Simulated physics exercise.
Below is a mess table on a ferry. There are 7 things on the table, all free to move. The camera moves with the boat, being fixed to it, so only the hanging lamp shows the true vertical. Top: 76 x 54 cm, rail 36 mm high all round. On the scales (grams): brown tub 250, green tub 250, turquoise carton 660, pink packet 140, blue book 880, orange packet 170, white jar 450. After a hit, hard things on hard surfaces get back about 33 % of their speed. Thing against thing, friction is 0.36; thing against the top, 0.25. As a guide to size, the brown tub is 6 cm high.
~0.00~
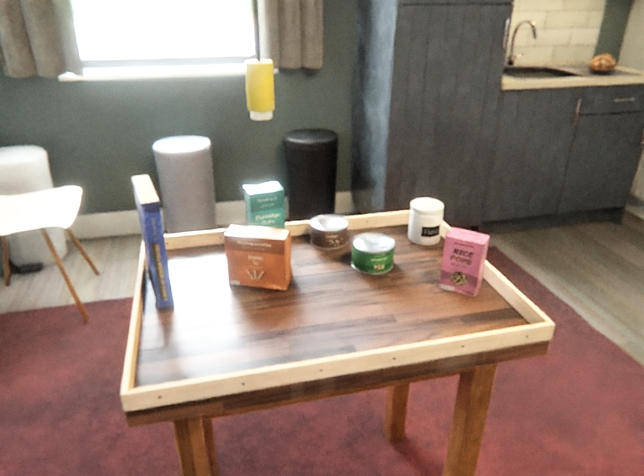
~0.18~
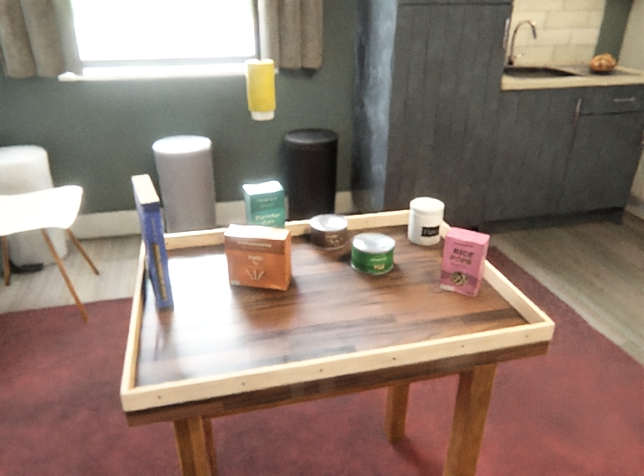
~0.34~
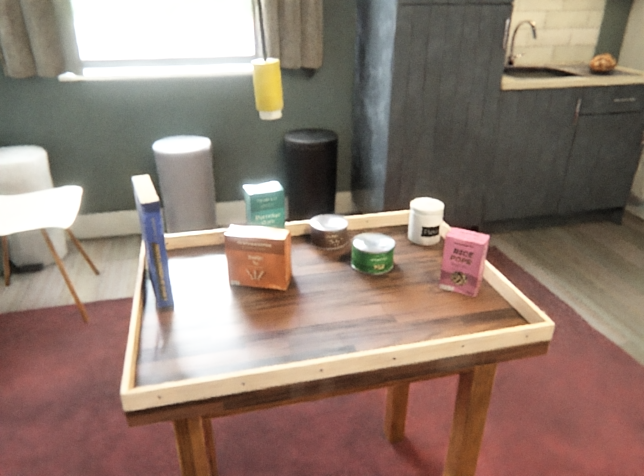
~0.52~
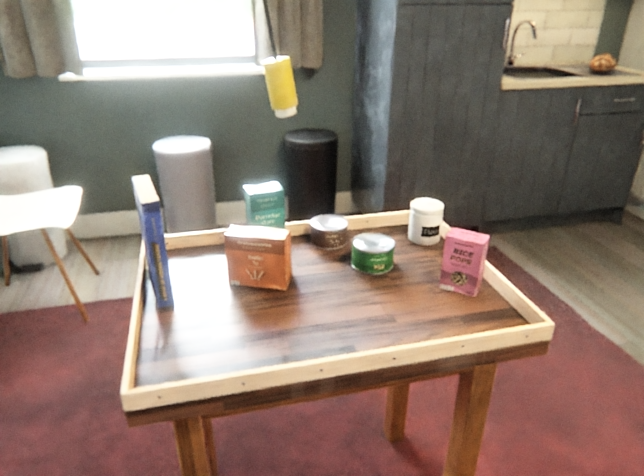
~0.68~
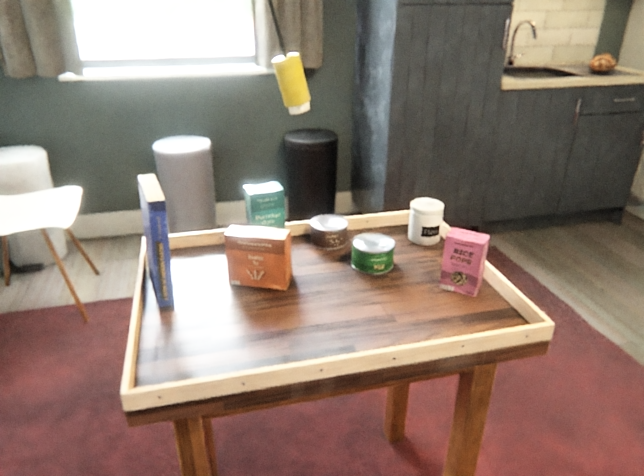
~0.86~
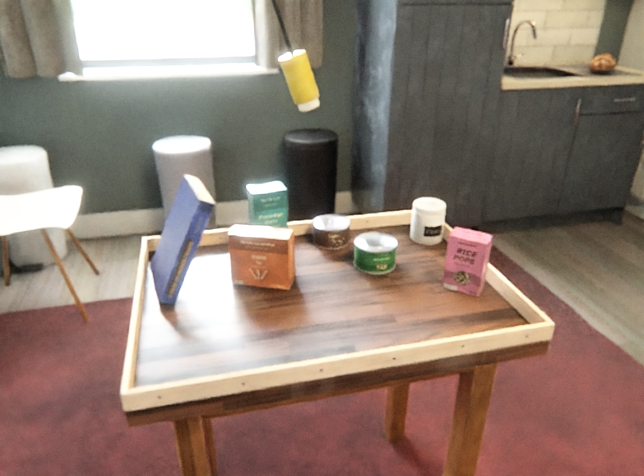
A wood-topped table with a pale raised rail stands on a dark red carpet, seen from the front and slightly above, with grey cabinets and a bright window behind. A blue book stands upright at left, with orange and turquoise boxes, brown and green tubs, a white jar and a pink packet to the right. The view stays fixed on the table while the hanging yellow lamp swings rightward, then the book leans right and the other items shift slightly right.
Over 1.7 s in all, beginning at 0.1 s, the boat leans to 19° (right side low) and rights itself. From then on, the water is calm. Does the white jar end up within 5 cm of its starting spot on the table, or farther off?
It stays within 5 cm.
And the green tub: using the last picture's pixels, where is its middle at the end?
In the last picture it sits around (440, 244).
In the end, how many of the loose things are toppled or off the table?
I make it 1.
After 1.06 s, heel 18°, right side down; blue book tipped 71° from how it sat; orange packet tipped 3° from how it sat; turquoise carton slid 5 cm.
After 1.16 s, heel 16°, right side down; blue book on its side; orange packet slid 27 cm; turquoise carton slid 11 cm.
After 1.26 s, heel 13°, right side down; blue book on its side; orange packet slid 34 cm; turquoise carton slid 17 cm.
After 1.36 s, heel 10°, right side down; blue book on its side; orange packet slid 37 cm; brown tub slid 16 cm.
At rest (2.3 s), tipped over on the table, blue book; not toppled but over 5 cm from the start, brown tub, green tub, turquoise carton and orange packet; the other 2 in place, give or take 5 cm. Seen from the same camera at the end, white jar near (430, 222).
